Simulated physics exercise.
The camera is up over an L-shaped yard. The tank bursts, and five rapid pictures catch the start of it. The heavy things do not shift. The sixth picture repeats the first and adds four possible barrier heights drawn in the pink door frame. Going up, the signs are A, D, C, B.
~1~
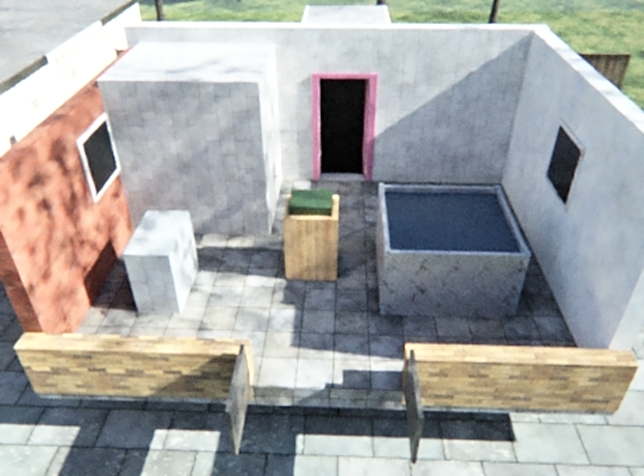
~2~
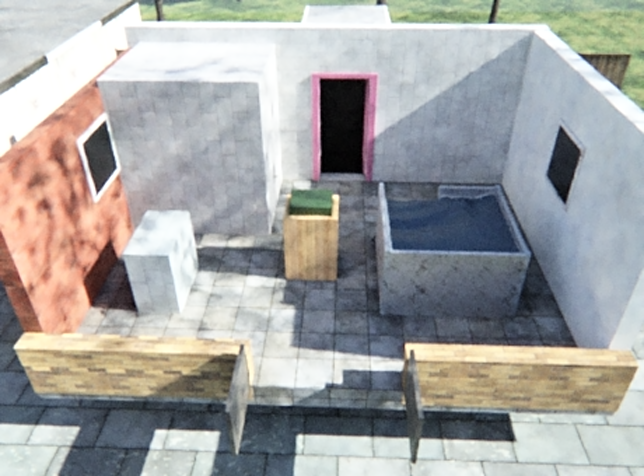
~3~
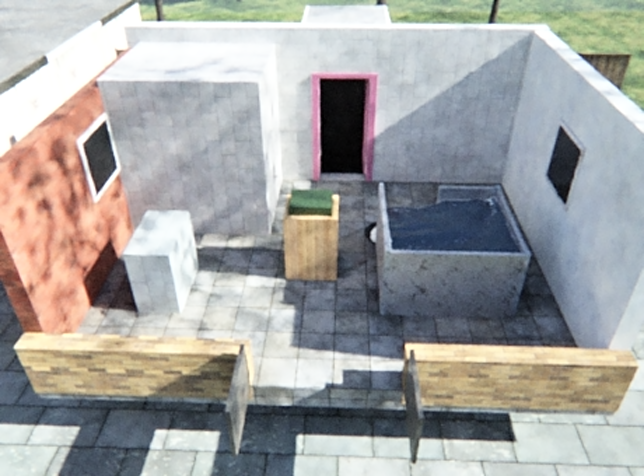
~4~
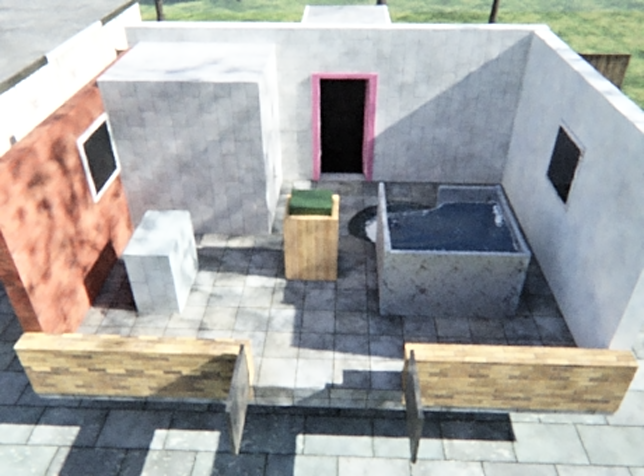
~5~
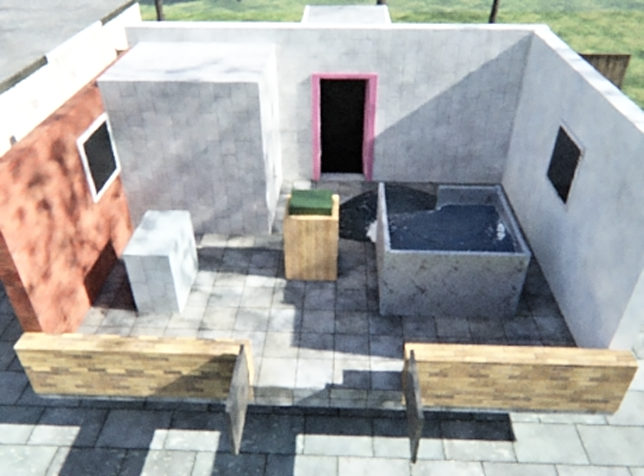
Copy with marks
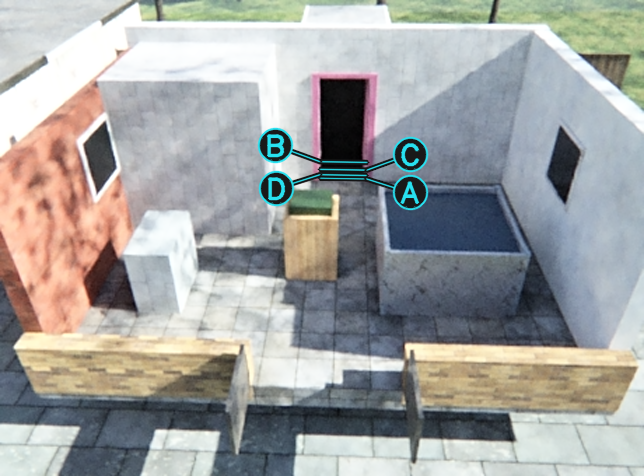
In a walled yard with a pink doorway and an open gate, the water in a stone tank dropped and sloshed about, and a dark wet patch spread across the paving behind a wooden box.
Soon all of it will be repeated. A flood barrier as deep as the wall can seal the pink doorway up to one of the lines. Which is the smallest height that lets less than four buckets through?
Line B just does it.
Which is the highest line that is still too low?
It is C.
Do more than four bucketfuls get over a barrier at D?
Yes, it does.
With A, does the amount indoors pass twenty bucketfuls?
Yes, clearly.
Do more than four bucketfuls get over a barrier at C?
Yes, it does.
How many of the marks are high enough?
One of them.
In cyan, A at (343, 178); B at (343, 162); C at (343, 169); D at (343, 175); from the bottom up A, D, C, B.
With A, dozens of bucketfuls pour in.
With B, a splash gets over, under a bucket.
With C, about 9 bucketfuls get in.
With D, dozens of bucketfuls pour in.
